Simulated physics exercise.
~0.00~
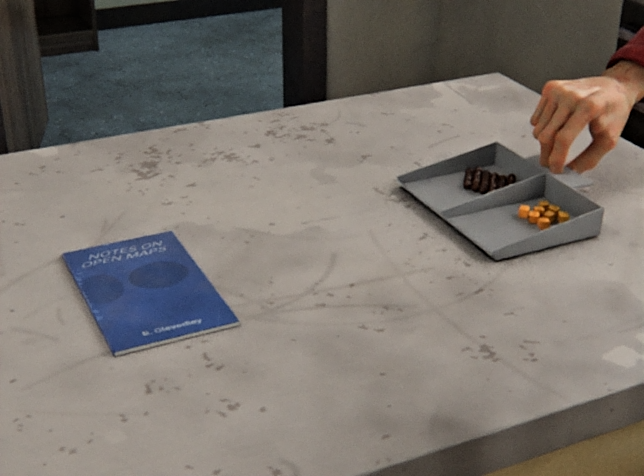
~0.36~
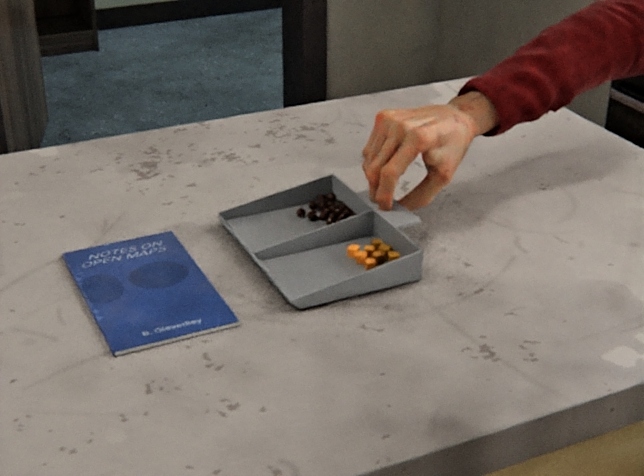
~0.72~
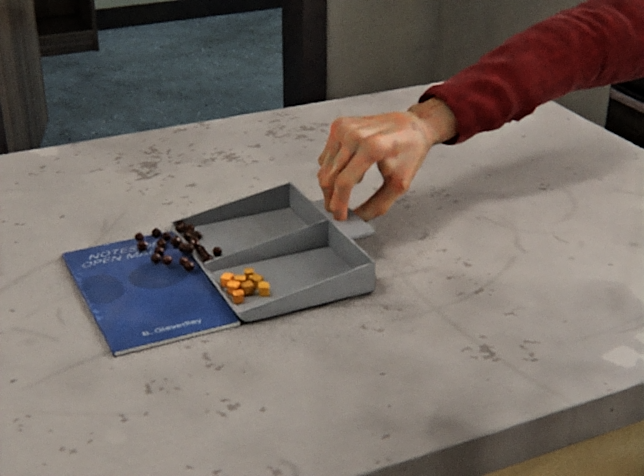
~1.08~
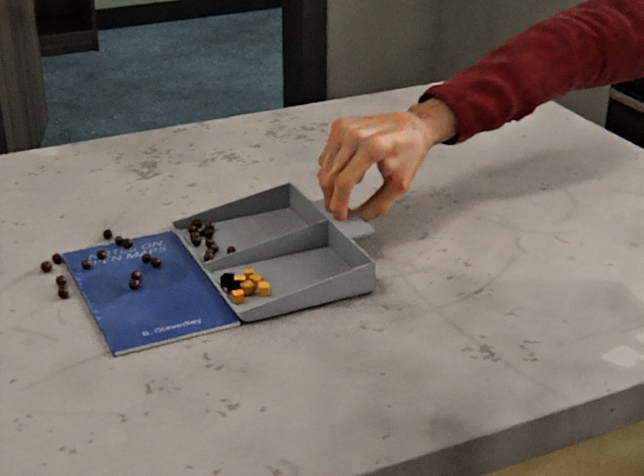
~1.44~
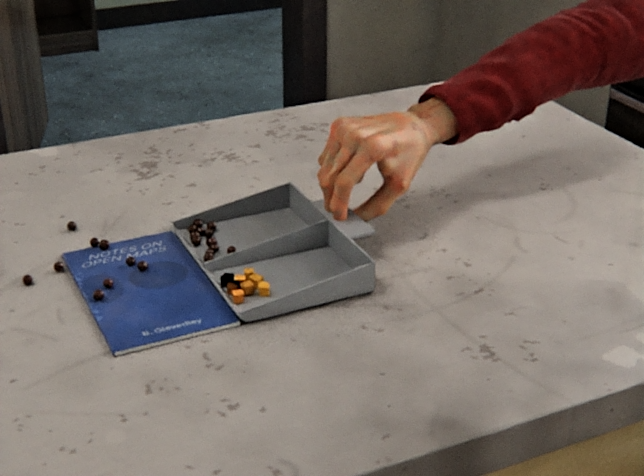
On a grey speckled counter, a hand slid a two-part grey tray left until it stopped against a thin blue book; the yellow-orange pieces shifted forward but stayed inside, while about half the dark brown ones spilled over the front, scattering across and beyond the book.
